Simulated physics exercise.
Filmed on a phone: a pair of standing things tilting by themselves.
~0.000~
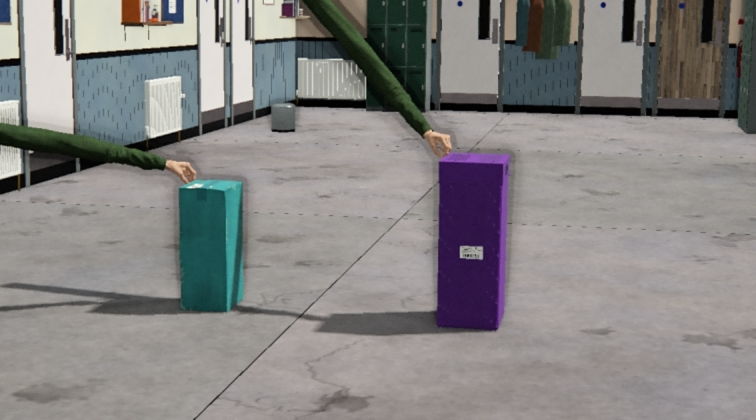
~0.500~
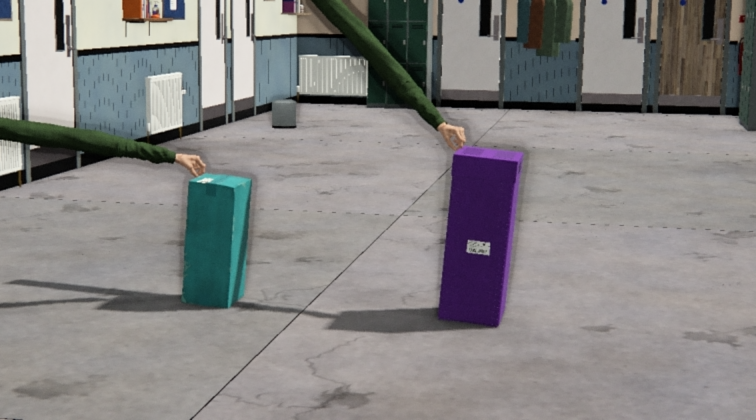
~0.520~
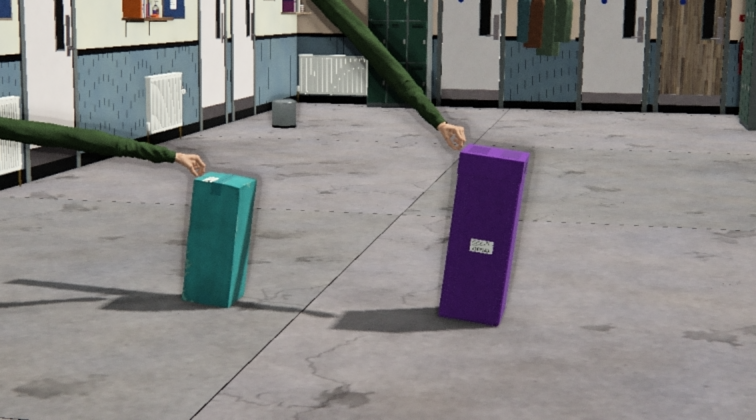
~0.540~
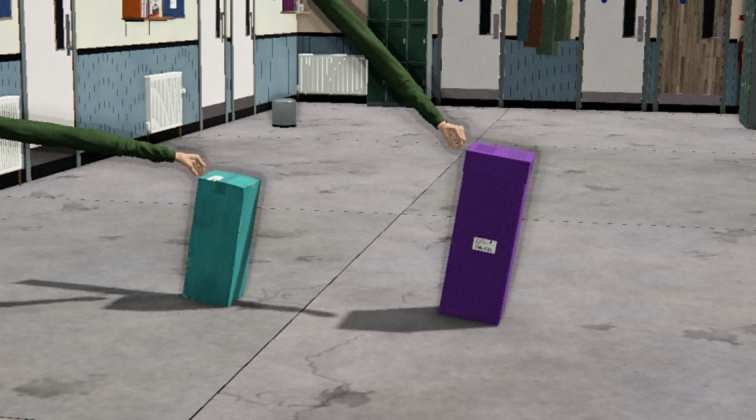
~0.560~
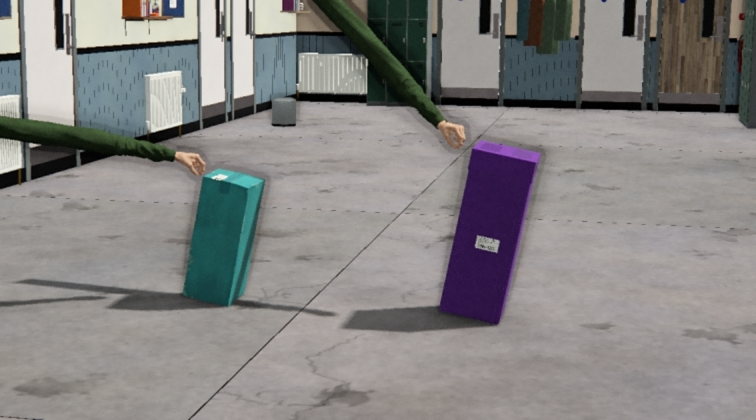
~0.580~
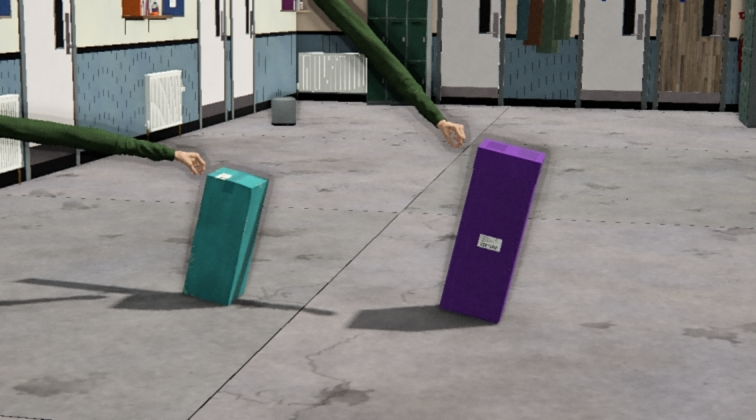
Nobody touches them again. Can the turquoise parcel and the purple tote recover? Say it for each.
The turquoise parcel goes down on its side; the purple tote goes down on its side.
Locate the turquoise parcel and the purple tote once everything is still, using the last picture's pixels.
The turquoise parcel around (297, 280); the purple tote around (589, 291).
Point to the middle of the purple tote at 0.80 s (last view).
At about (521, 232).
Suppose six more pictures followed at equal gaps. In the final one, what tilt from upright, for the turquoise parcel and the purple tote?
Then 25° and 25°.
By 0.80 s, turquoise parcel 31° off upright near (246, 237); purple tote 31° off upright near (521, 232).
By 1.00 s, turquoise parcel 55° off upright near (271, 248); purple tote 56° off upright near (557, 249).
When it is over (1.7 s), the turquoise parcel topples, near (297, 280); the purple tote topples, near (589, 291).
